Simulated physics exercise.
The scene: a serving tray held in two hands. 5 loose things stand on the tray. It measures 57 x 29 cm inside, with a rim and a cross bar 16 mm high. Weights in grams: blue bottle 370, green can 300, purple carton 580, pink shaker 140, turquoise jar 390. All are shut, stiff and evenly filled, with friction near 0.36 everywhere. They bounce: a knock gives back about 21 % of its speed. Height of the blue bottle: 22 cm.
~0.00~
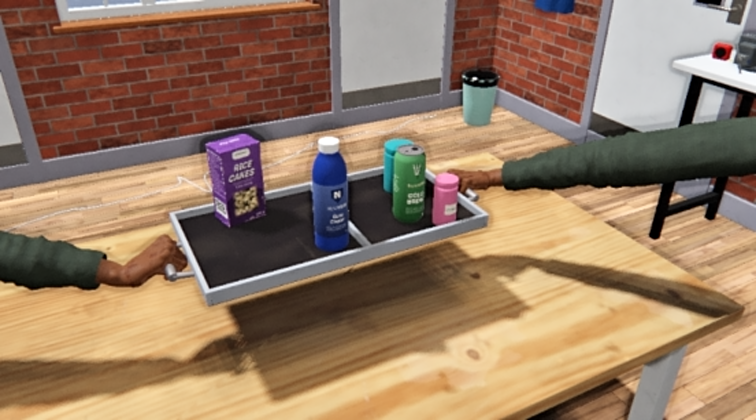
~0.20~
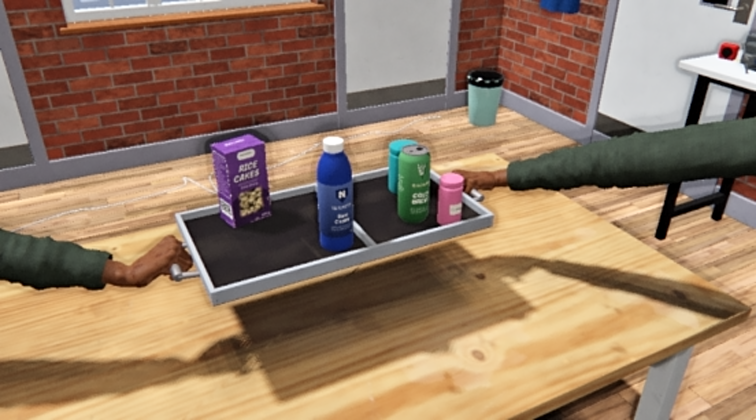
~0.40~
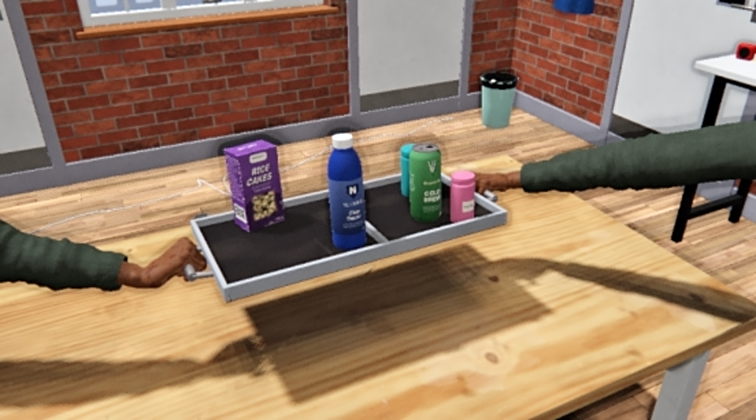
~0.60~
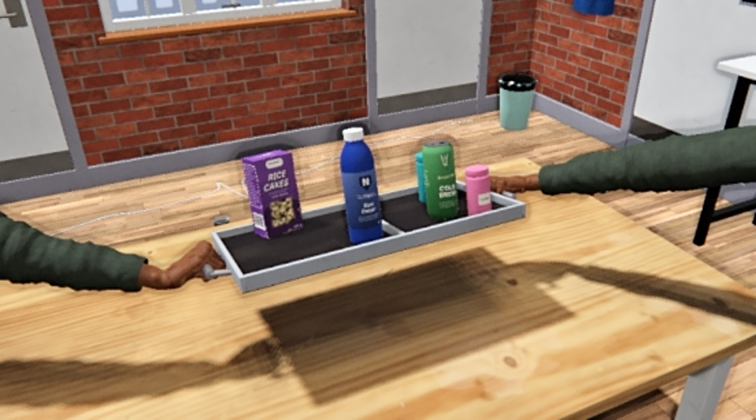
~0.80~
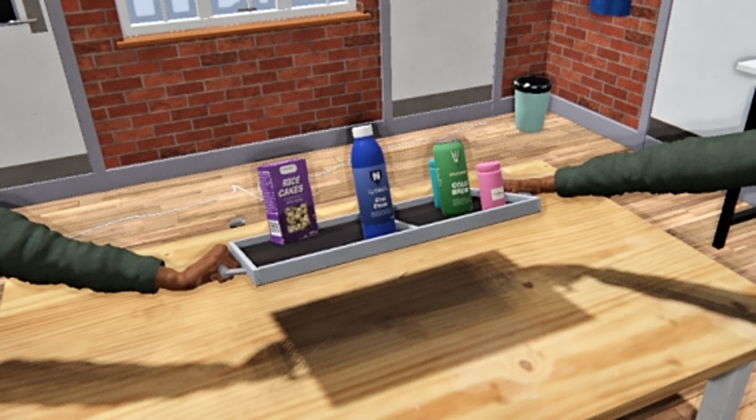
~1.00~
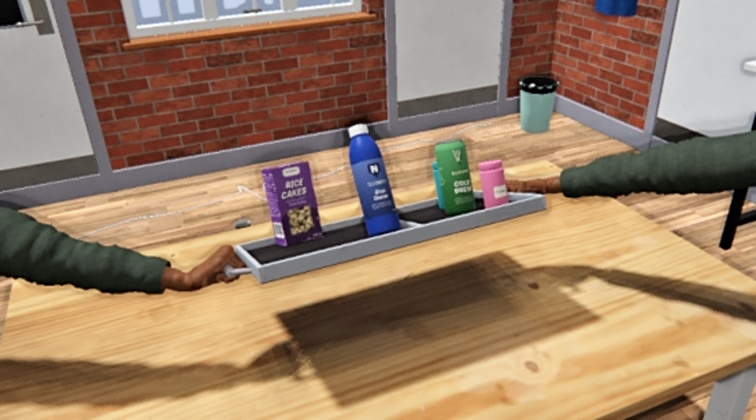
The tray held in two hands shifts right and tilts its far edge steadily downward.
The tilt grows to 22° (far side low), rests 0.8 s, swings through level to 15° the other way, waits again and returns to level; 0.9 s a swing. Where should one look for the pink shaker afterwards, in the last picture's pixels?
Resting place of the pink shaker: (461, 177).
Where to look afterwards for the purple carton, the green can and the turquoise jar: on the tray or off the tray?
The purple carton finishes off the tray; the green can ends off the tray; the turquoise jar is still on the tray.
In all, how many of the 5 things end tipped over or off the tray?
That comes to 3.
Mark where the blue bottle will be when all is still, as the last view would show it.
At about (355, 199).
After 1.80 s, tilt 22°, far edge down; purple carton now off the tray; pink shaker slid 16 cm near (458, 184); blue bottle on its side.
After 2.30 s, tray level; green can now off the tray; pink shaker slid 16 cm near (462, 177); blue bottle on its side.
At rest (4.9 s), off the tray, green can and purple carton; tipped over on the tray, blue bottle; not toppled but over 5 cm from the start, pink shaker; turquoise jar in place, give or take 5 cm. Seen from the same camera at the end, pink shaker near (461, 177).
